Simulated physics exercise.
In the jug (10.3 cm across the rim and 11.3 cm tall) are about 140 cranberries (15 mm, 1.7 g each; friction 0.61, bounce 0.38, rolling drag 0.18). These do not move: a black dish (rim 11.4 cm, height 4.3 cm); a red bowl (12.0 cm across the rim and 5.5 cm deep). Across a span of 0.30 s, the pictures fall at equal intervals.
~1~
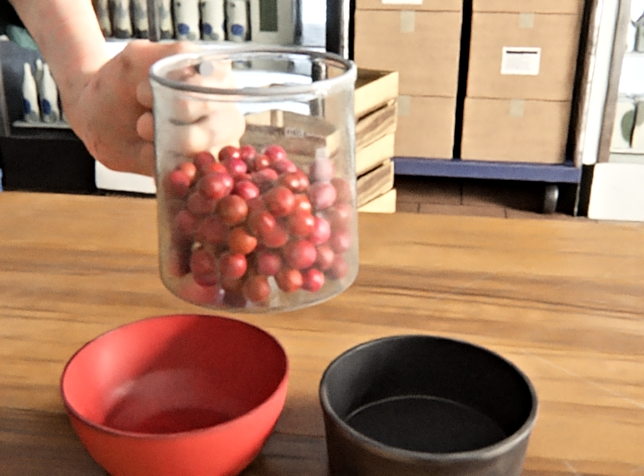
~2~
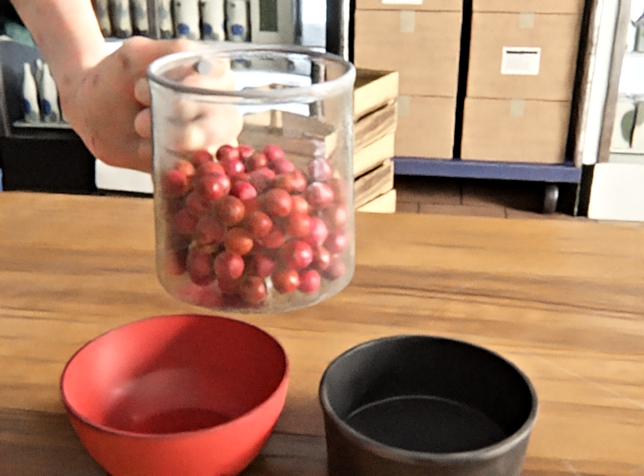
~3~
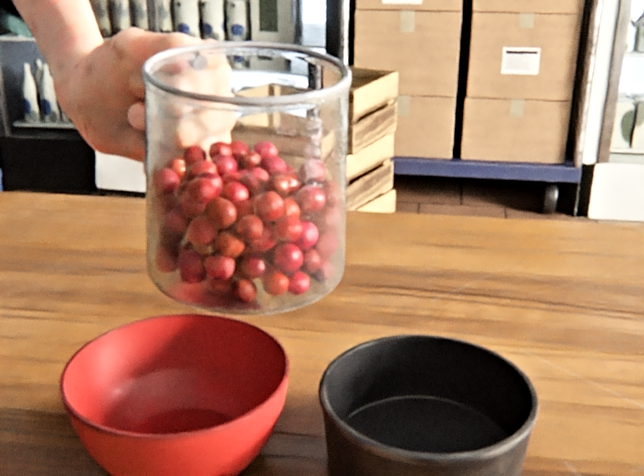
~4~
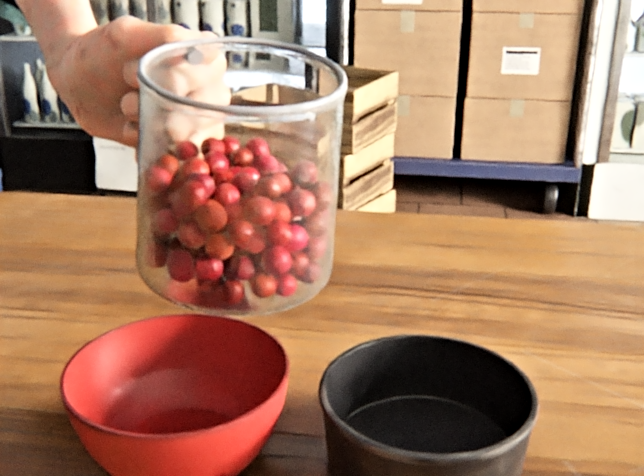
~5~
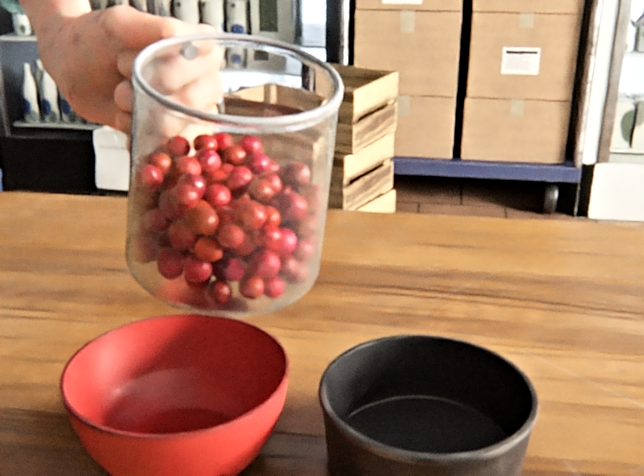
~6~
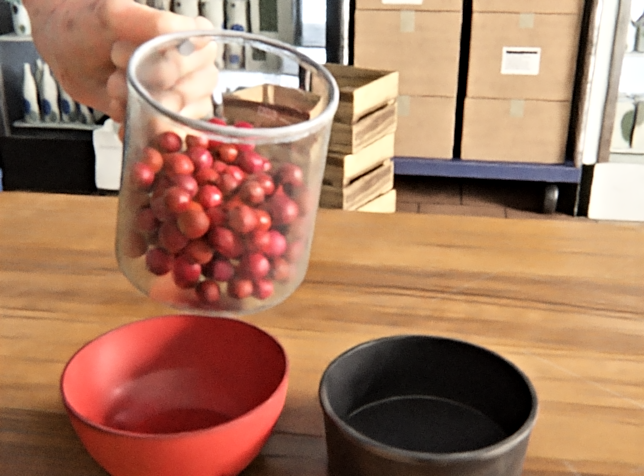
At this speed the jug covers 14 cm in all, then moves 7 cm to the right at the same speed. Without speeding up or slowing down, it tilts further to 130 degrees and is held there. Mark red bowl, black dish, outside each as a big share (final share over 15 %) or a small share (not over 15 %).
Red bowl: Big share, black dish: Small share, outside: Big share.
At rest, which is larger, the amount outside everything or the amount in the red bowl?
Outside everything.
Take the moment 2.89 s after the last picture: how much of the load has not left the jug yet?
Some 0 per cent of the load.
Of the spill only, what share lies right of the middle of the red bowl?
Close to 0 in a hundred.
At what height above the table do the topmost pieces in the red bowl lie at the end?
I'd put it near 3.5 cm.
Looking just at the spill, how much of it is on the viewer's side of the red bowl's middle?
Share of spill: Approx. 50 in a hundred.
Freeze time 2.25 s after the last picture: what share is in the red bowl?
Share at that moment: Near 30 per cent.
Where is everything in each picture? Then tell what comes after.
In the first picture, jug at (255, 128); tilt 0 degrees; moved 0.0 cm; lip at (310, 87); top of the load at (259, 160); black dish at (427, 388); red bowl at (177, 367).
In the second picture, jug at (253, 130); tilt 1 degrees; moved 0.1 cm; lip at (308, 89); top of the load at (256, 159).
In the third picture, jug at (247, 136); tilt 4 degrees; moved 0.5 cm; low side front right; lip at (304, 97); top of the load at (250, 156).
In the fourth picture, jug at (240, 145); tilt 9 degrees; moved 1.0 cm; low side front right; lip at (299, 107); top of the load at (242, 152).
In the fifth picture, jug at (233, 154); tilt 13 degrees; moved 1.4 cm; low side front right; lip at (294, 118); top of the load at (234, 148).
In the sixth picture, jug at (224, 163); tilt 18 degrees; moved 1.9 cm; low side front right; lip at (289, 130); top of the load at (227, 145); black dish at (427, 388); red bowl at (177, 367).
Then, 0.86 s after the last picture, tilt 80 degrees; jug 100 %; middle of all pieces near (101, 177).
Then, 1.58 s after the last picture, tilt 130 degrees; jug 45 %, outside 10 %, red bowl 25 %, in the air 15 %; middle of all pieces near (71, 306).
Then, 2.25 s after the last picture, tilt 130 degrees; outside 70 %, red bowl 30 %; middle of all pieces near (79, 430).
Then, 2.89 s after the last picture, tilt 130 degrees; outside 70 %, red bowl 30 %; middle of all pieces near (79, 430).
In the end, black dish 0 %, jug 0 %, outside 70 %, red bowl 30 %.
